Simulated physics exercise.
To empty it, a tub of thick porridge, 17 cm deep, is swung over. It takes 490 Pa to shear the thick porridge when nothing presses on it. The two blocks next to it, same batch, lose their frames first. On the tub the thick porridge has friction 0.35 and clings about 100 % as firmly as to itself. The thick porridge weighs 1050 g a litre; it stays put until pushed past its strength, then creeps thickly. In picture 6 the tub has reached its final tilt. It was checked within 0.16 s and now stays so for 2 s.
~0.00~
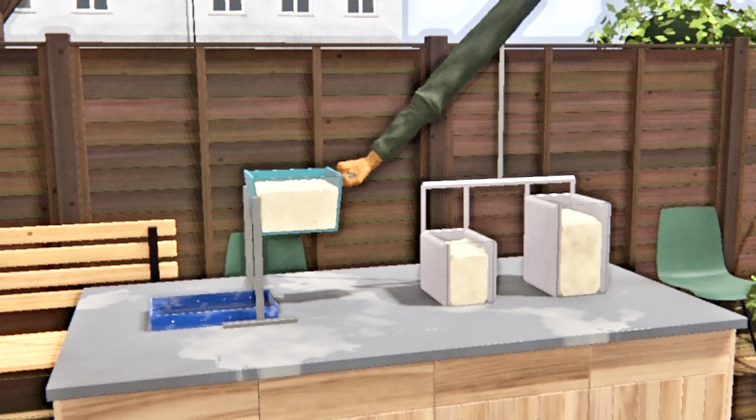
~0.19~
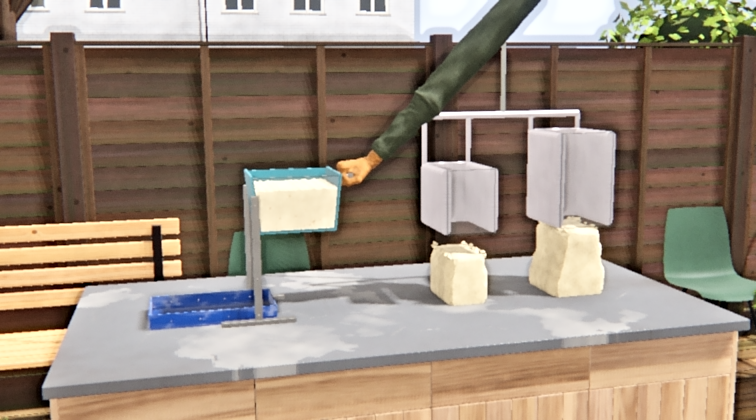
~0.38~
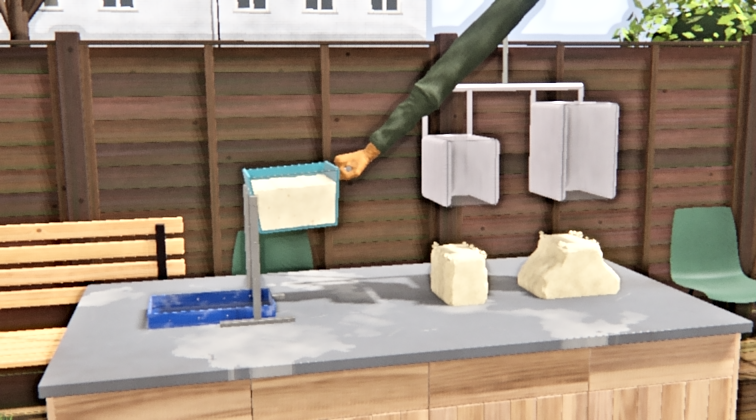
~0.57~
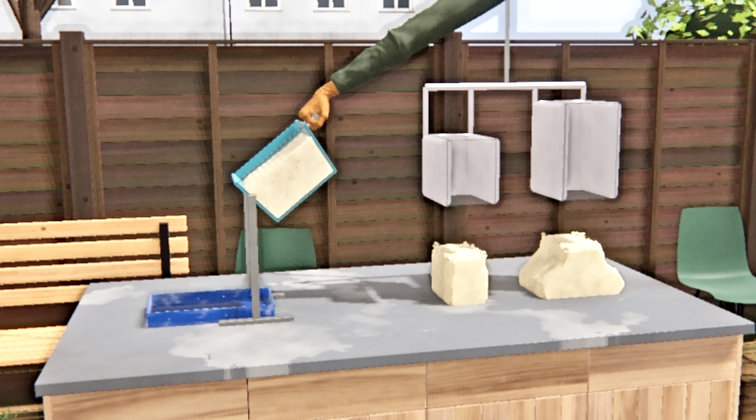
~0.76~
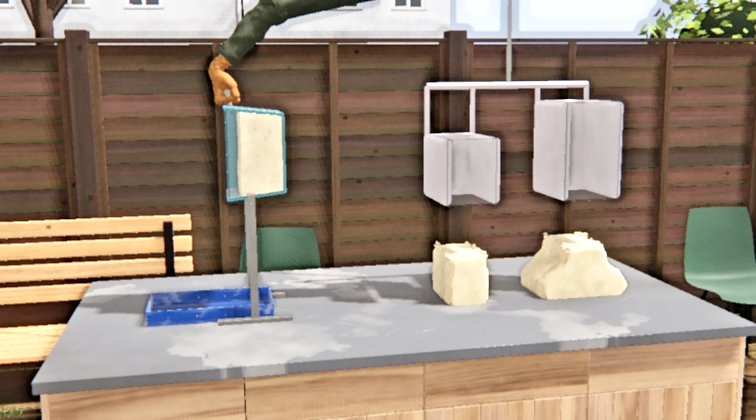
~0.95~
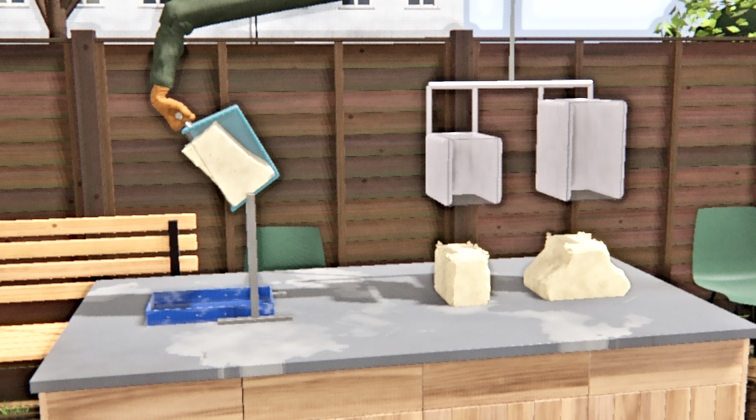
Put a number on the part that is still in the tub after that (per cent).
The part that is still in the tub after that is near 0 %.
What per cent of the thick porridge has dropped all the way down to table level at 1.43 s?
About 100 %.
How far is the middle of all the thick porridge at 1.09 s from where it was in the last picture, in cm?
About 16 cm.
After 1.09 s, the tub is at 120 degrees and holds 21 %.
After 1.26 s, the tub is at 120 degrees and holds 0 %.
After 1.43 s, the tub is at 120 degrees and holds 0 %.
After 1.60 s, the tub is at 120 degrees and holds 0 %.
After 2.95 s, the tub is at 120 degrees and holds 0 %.
